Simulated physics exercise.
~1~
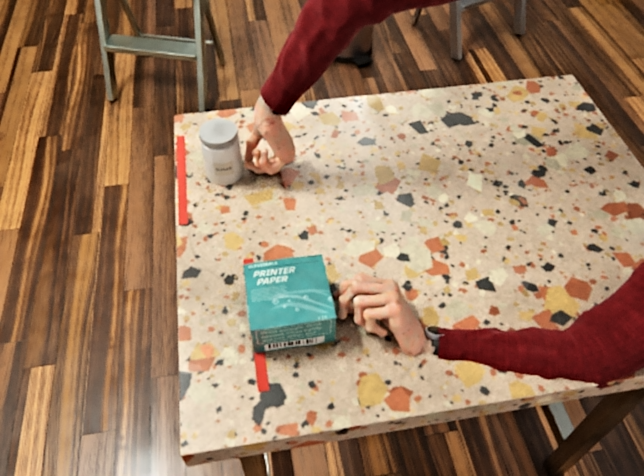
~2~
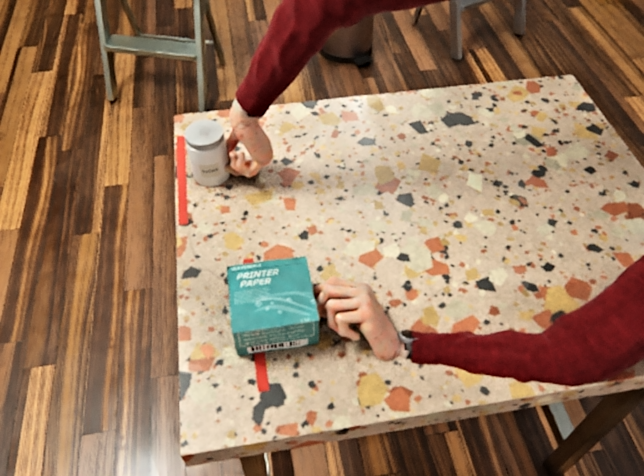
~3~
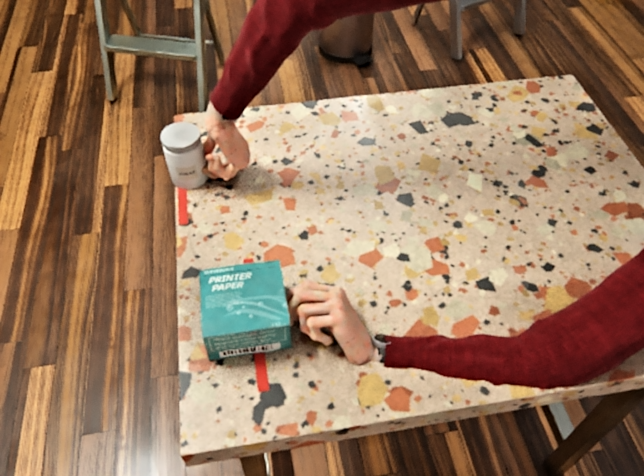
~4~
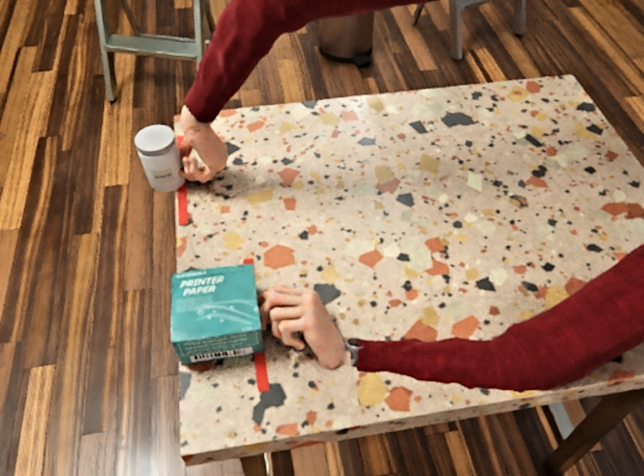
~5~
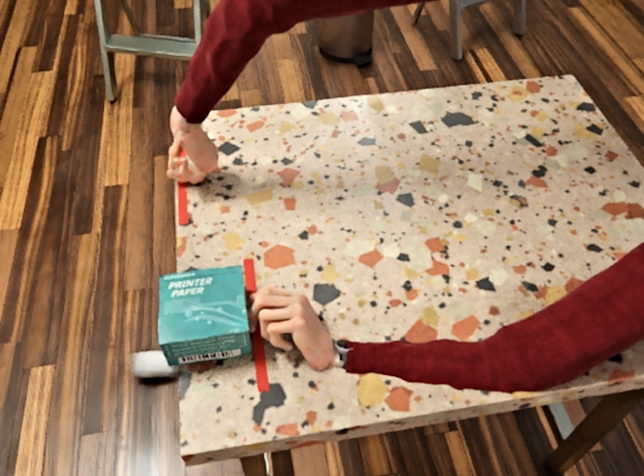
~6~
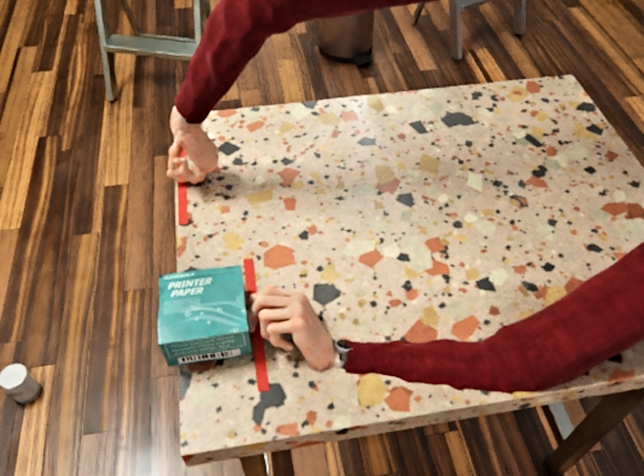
A white jar and a turquoise box are pushed left; only the jar falls off.
